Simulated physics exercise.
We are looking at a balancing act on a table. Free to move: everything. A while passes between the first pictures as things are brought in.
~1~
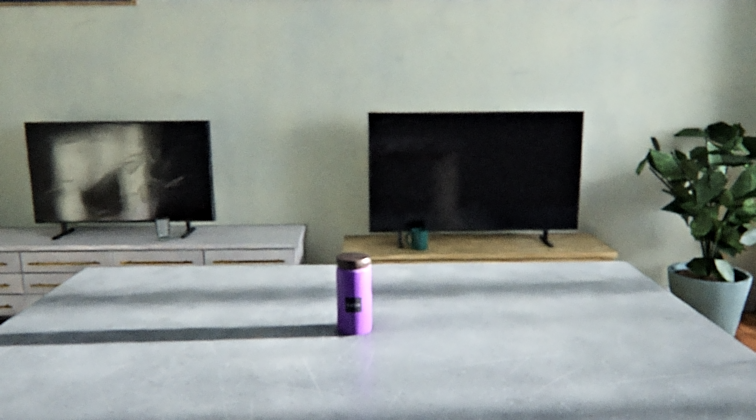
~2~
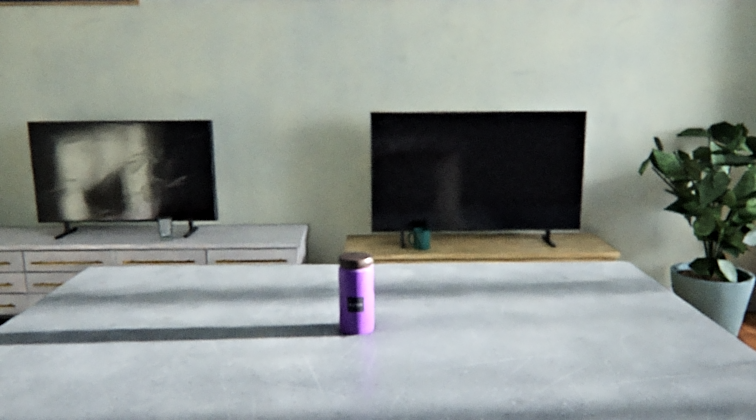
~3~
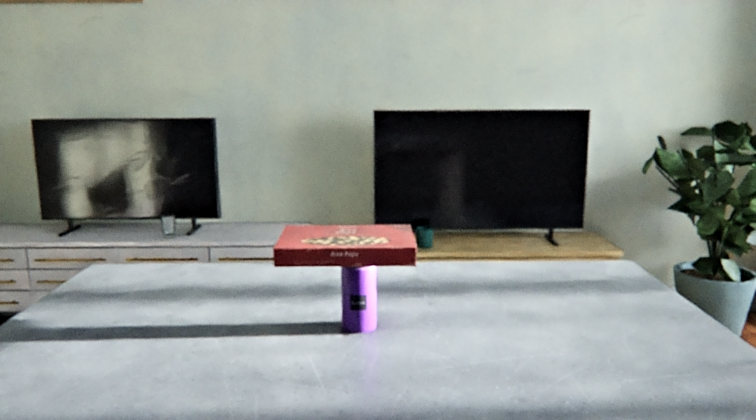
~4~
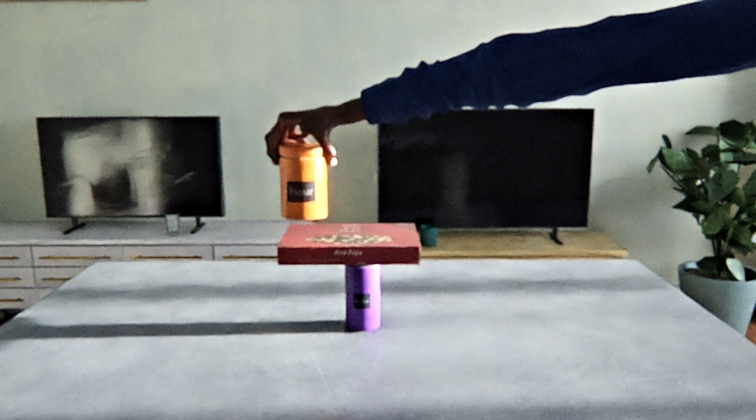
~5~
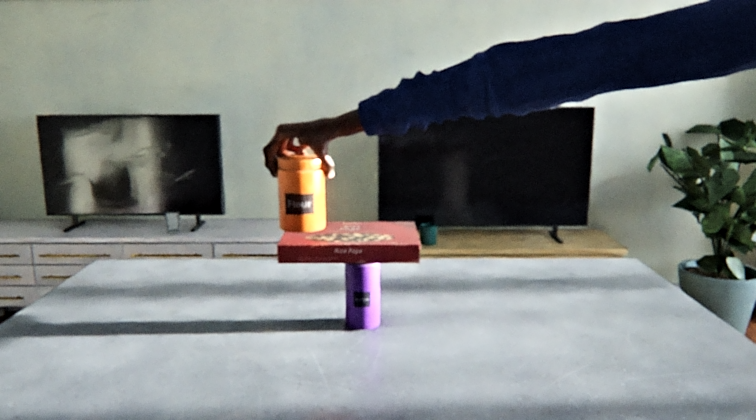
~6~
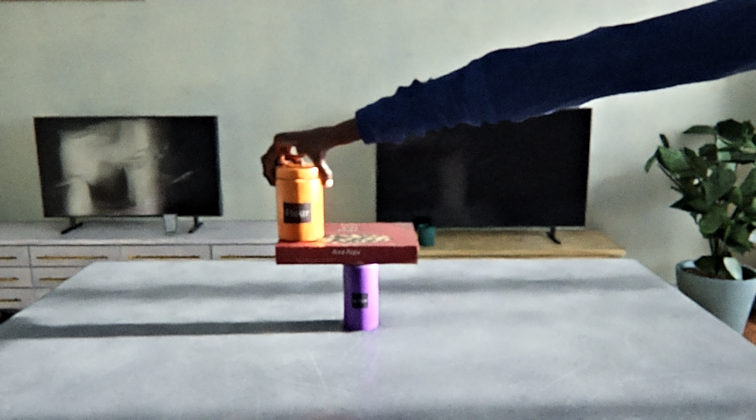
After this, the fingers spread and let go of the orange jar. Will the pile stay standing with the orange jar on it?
No.
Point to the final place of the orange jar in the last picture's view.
Near (219, 320).
Then, 0.40 s after the last picture, red packet and orange jar now fallen.
Then, 0.50 s after the last picture, things are still on the move.
Then, 0.90 s after the last picture, orange jar resting near (218, 315).
At rest, fallen, red packet and orange jar; purple jar in place. Seen from the same camera at the end, orange jar near (219, 320). The stack comes apart.
